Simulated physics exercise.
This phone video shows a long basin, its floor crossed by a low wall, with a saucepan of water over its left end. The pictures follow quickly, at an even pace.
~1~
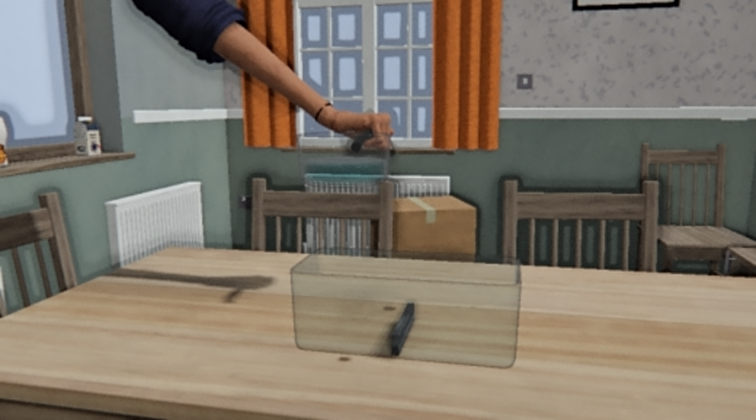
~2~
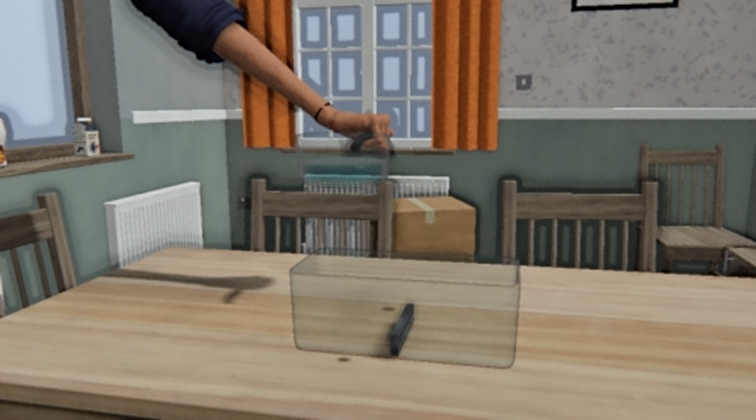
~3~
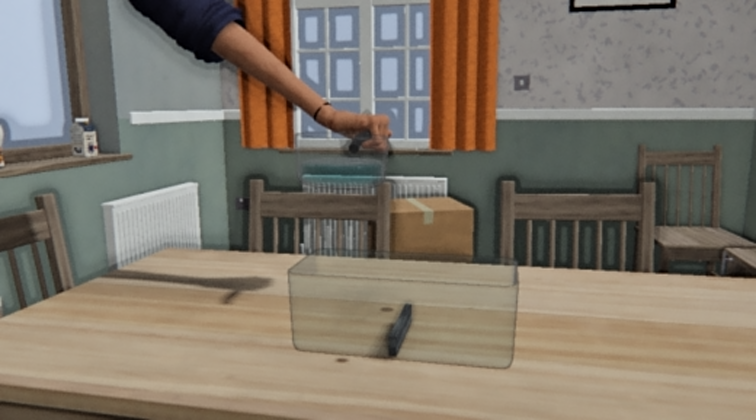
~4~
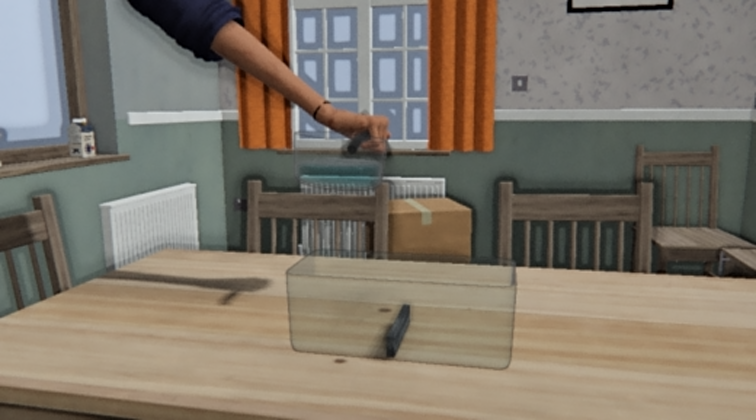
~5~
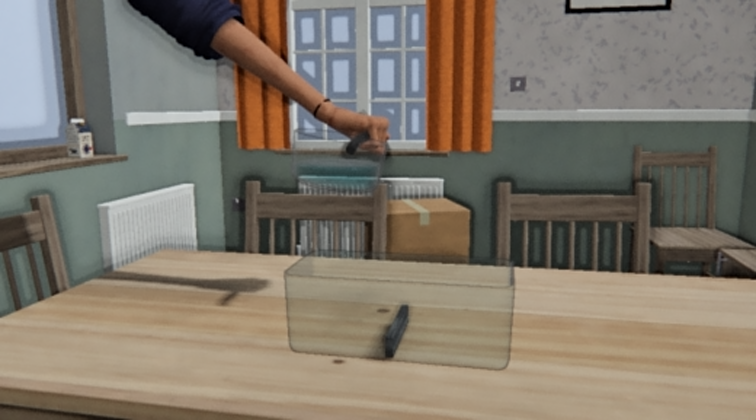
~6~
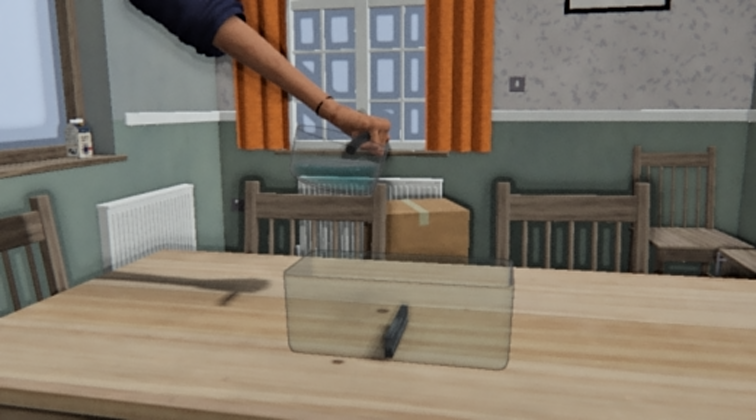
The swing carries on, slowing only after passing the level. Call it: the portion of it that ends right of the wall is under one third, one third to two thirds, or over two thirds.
Over two thirds.
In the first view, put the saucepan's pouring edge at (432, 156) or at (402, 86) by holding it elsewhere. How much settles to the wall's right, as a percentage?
It comes to about 95 %, followed by about 90 %.
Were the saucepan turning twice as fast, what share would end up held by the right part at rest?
Close to 65 out of every hundred.
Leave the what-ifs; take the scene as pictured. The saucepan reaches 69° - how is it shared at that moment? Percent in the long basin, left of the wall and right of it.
On the left near 0 in a hundred, on the right near 0 in a hundred.
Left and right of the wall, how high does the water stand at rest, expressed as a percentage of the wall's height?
Once still, it is 10 % on the left and 40 % on the right.
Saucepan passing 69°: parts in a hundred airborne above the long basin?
Near 25 parts in a hundred.
A moment on, the saucepan is tipped part way and 70 per cent is still to pour, 1 is left of the wall and 2 right of it.
Next, the saucepan is tipped right over and 15 per cent is still to pour, 8 is left of the wall and 61 right of it.
Then the saucepan is tipped right over and 0 per cent is still to pour, 20 is left of the wall and 77 right of it.
Later the saucepan is tipped right over and 0 per cent is still to pour, 22 is left of the wall and 78 right of it.
At rest 22 per cent lies left of the wall, 78 right of it and 1 outside.
